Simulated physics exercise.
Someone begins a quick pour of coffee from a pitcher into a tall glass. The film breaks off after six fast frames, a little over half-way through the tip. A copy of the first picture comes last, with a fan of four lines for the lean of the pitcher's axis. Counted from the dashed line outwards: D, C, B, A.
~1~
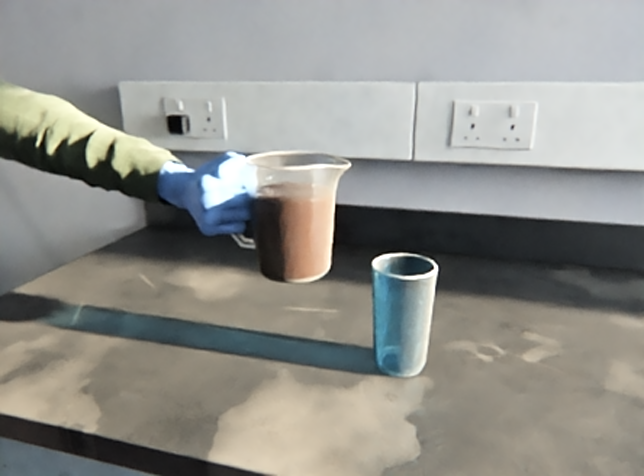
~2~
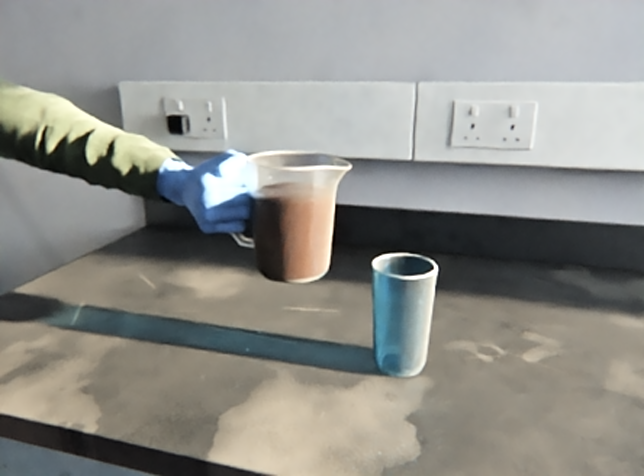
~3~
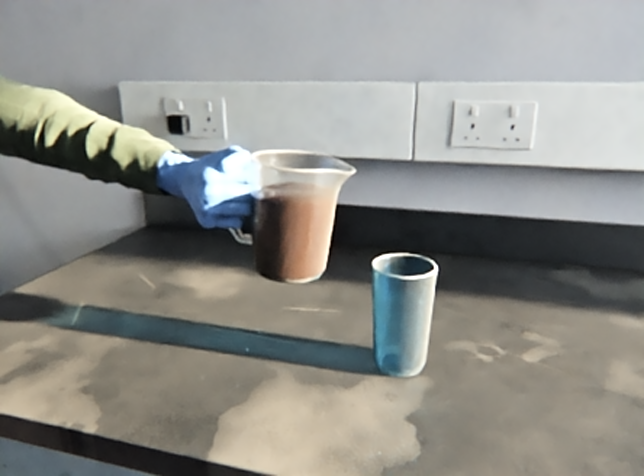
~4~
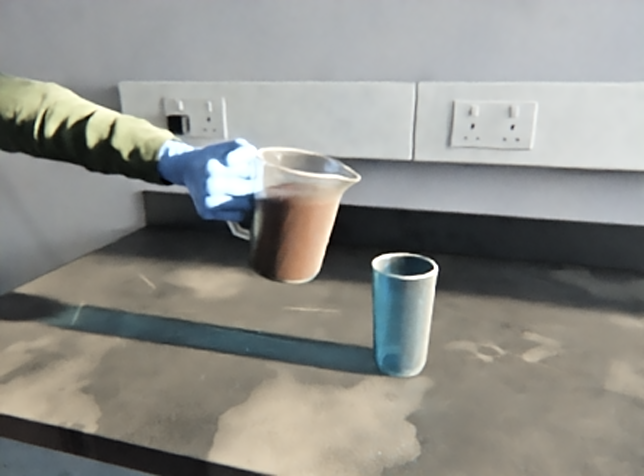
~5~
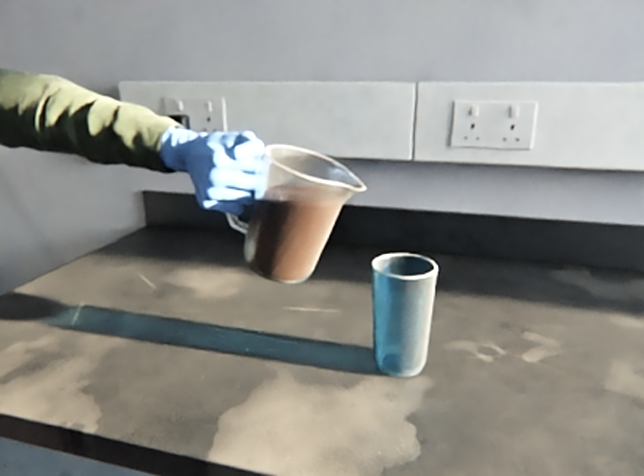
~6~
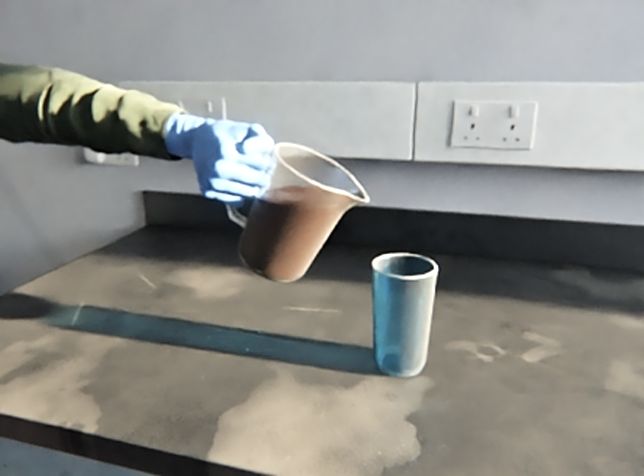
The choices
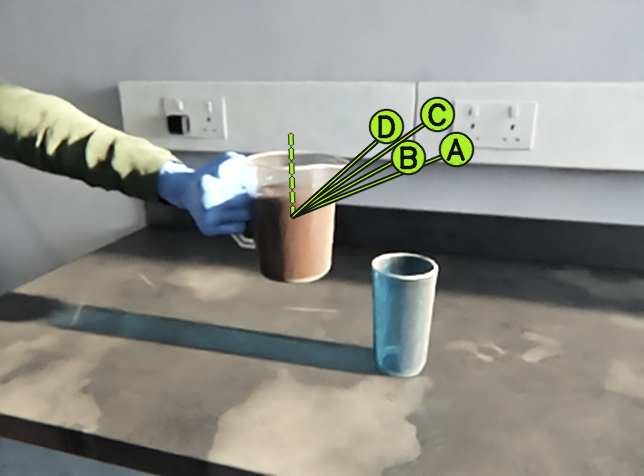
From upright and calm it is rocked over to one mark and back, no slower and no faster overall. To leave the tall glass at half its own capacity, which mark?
Use line B.
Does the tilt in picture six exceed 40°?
No.
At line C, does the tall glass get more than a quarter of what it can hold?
Yes.
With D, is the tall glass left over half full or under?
Under half.
On the marked copy, A at (441, 156); B at (391, 163); C at (424, 124); D at (376, 141).
With A, the tall glass ends with about 66 % of what it can hold.
With B, the tall glass ends with about 49 % of what it can hold.
With C, the tall glass ends with about 33 % of what it can hold.
With D, the tall glass ends with about 21 % of what it can hold.
